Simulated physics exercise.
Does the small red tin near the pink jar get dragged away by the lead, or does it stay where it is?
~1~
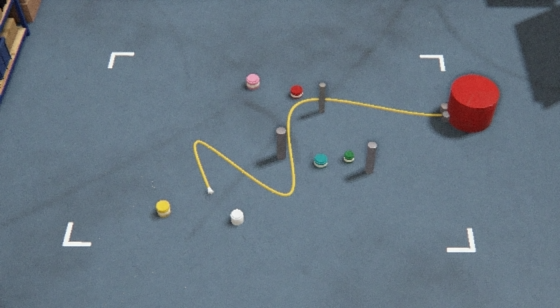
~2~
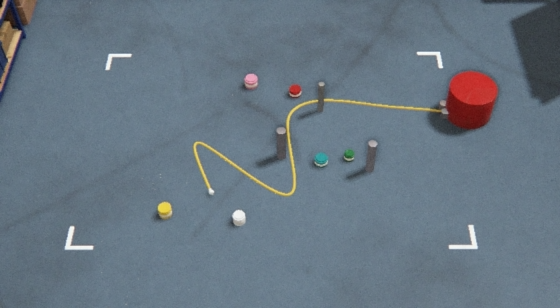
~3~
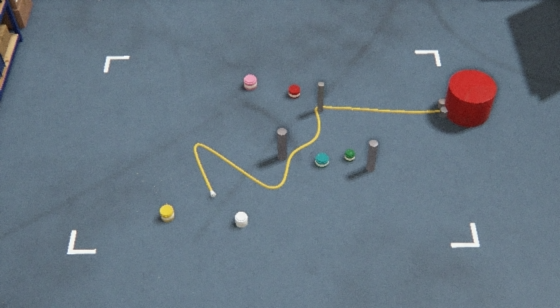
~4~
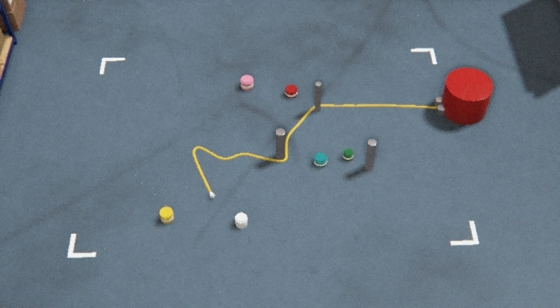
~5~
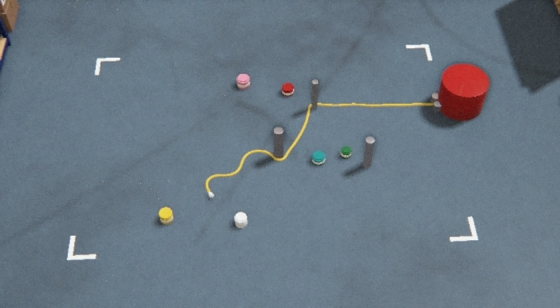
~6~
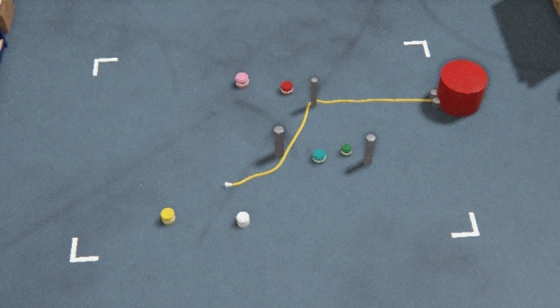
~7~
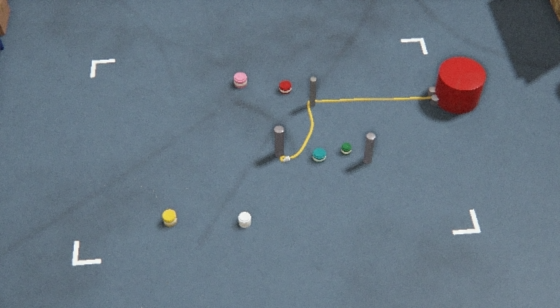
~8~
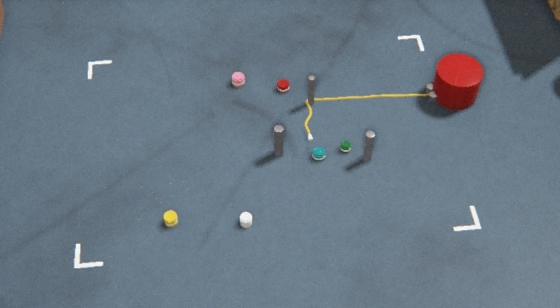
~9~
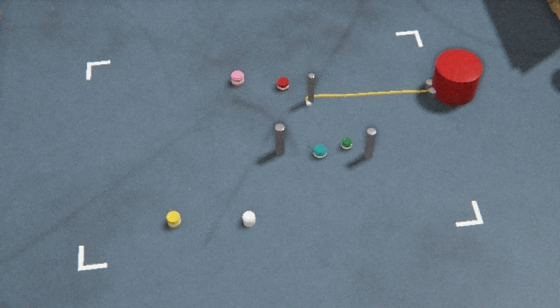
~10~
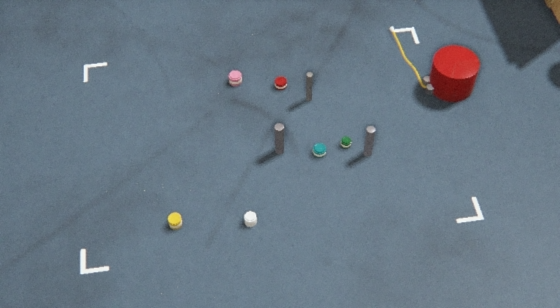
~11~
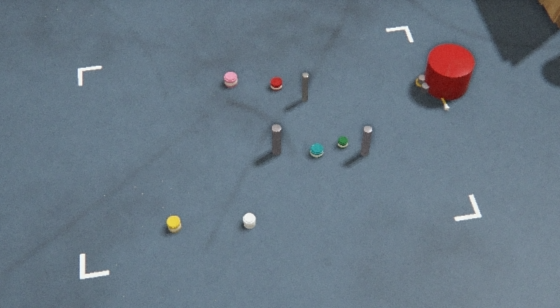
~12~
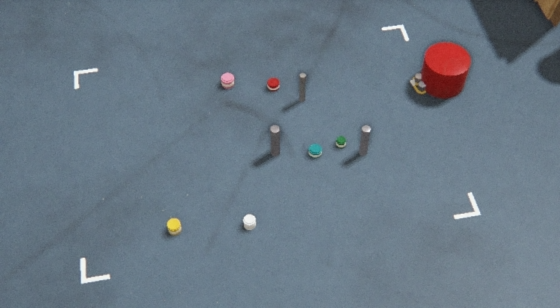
The small red tin stays where it is, while the lead is drawn past the posts and back to the reel.
